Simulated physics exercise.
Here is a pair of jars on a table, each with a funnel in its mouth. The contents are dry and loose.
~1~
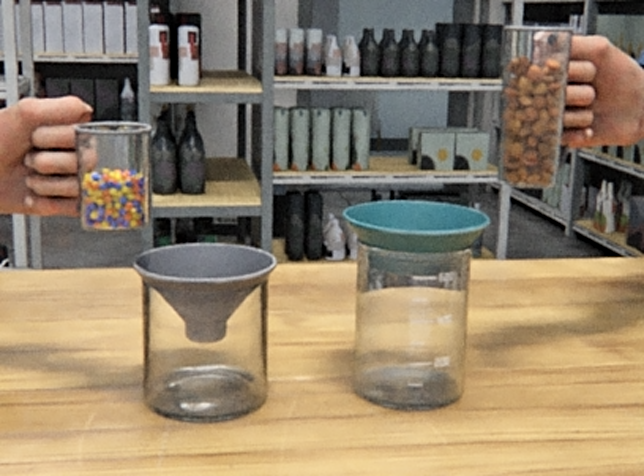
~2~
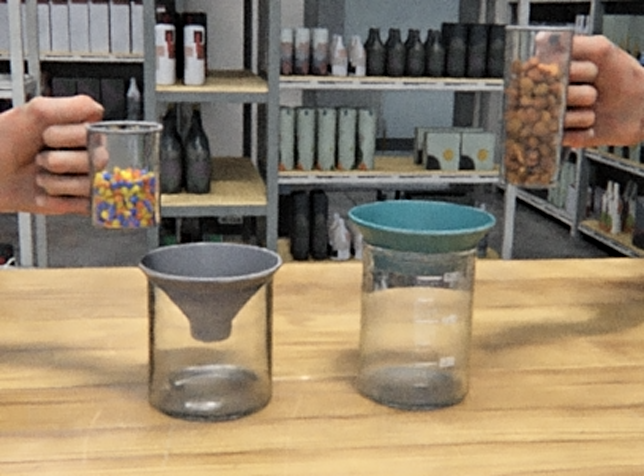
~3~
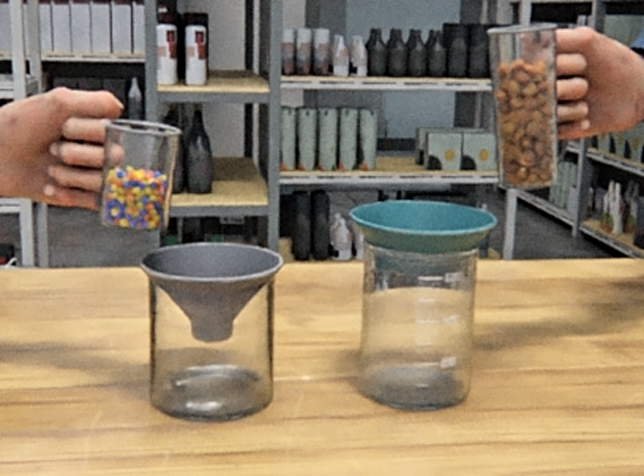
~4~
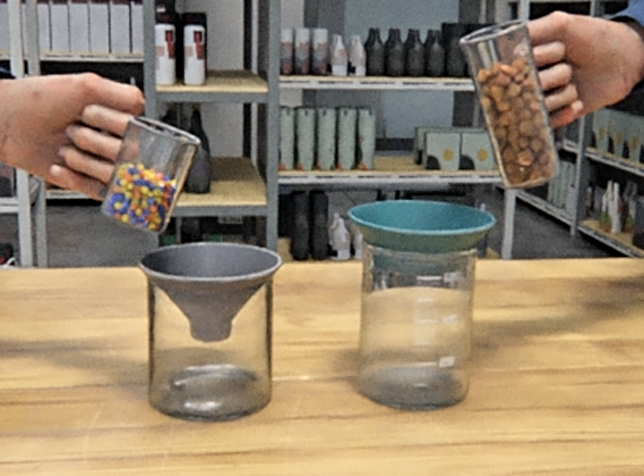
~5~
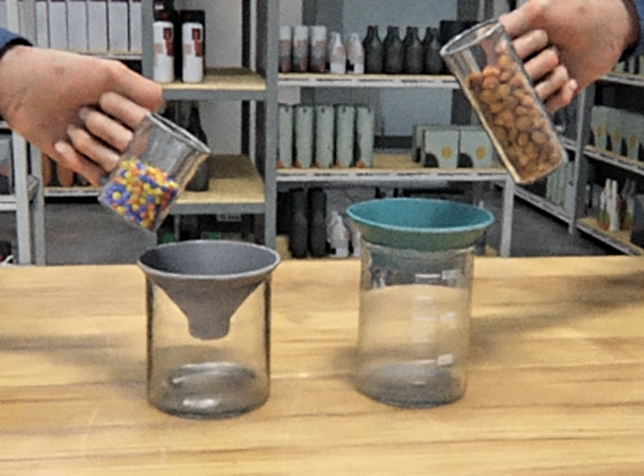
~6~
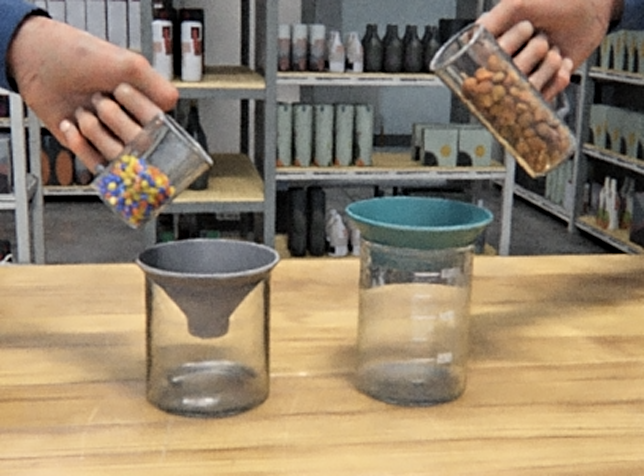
The clip opens on two clear jars on a wooden table, a gray funnel in the left and a teal one in the right, with hands holding upright cups of colorful beads and brown kibble above. The left cup shifts slightly right, then both hands steadily tilt their cups inward.
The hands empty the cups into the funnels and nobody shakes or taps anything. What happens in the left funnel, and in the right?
On the left it passes it all, on the right it passes it all.
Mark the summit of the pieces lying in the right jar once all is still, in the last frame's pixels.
Roughly at (383, 348).
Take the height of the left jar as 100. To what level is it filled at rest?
Some 10 per cent.
Then, 0.27 s later than the last frame, left, every one still in the cup; right, every one still in the cup.
Then, 0.61 s later than the last frame, left, every one still in the cup; right, every one still in the cup.
Then, 0.97 s later than the last frame, left, roughly half still in the cup, roughly a third in or over the funnel, about a tenth down in the jar; right, almost all still in the cup, just a few in or over the funnel, just a few down in the jar.
When it is over, left, every one down in the jar; right, every one down in the jar.
